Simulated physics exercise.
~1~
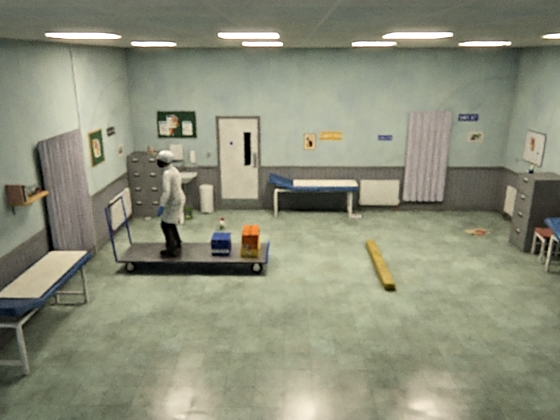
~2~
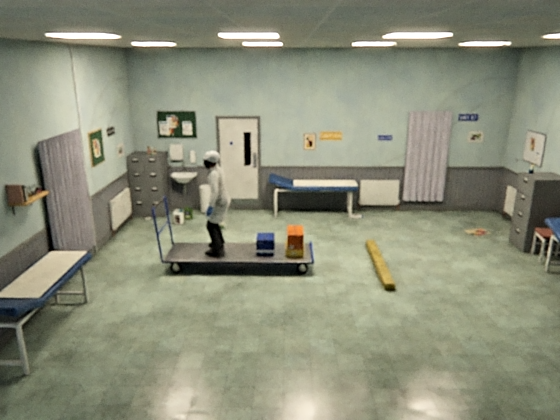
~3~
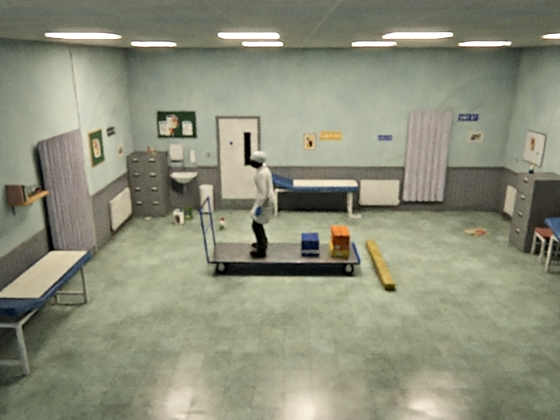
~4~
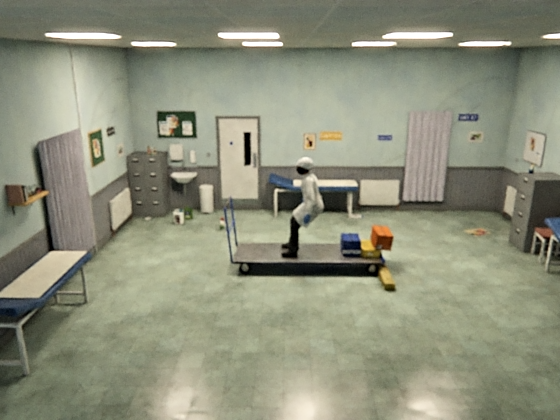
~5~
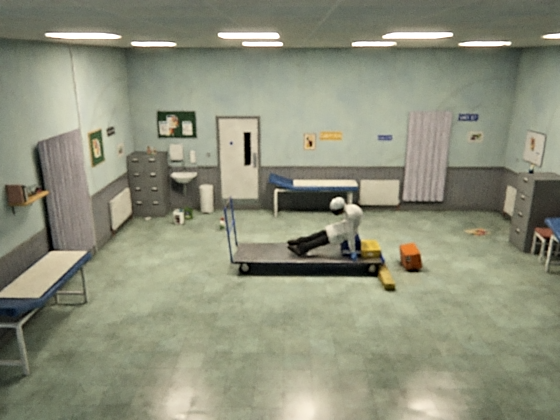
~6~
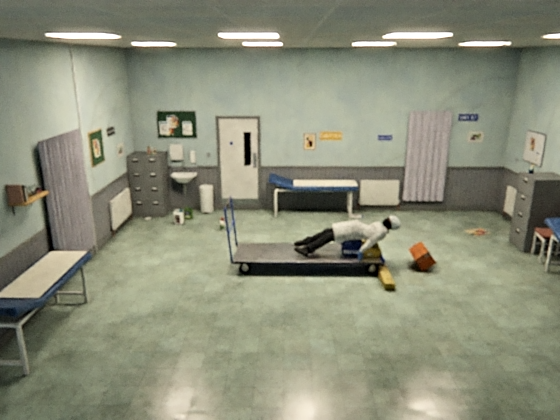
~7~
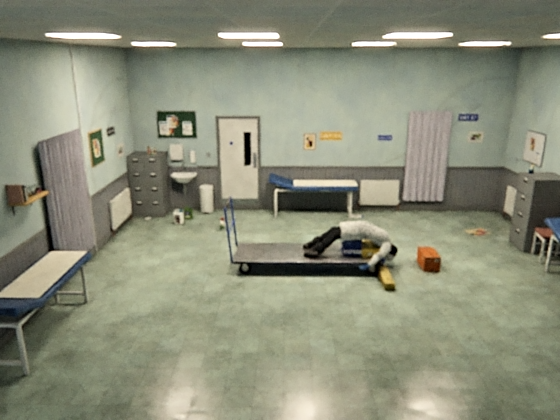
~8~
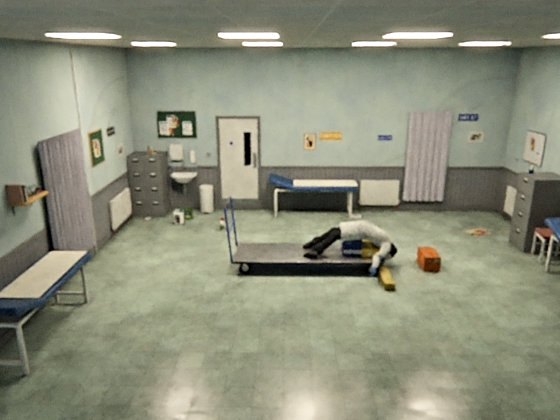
A rider on a rolling trolley pitches forward at a yellow beam and ends slumped over the front edge.
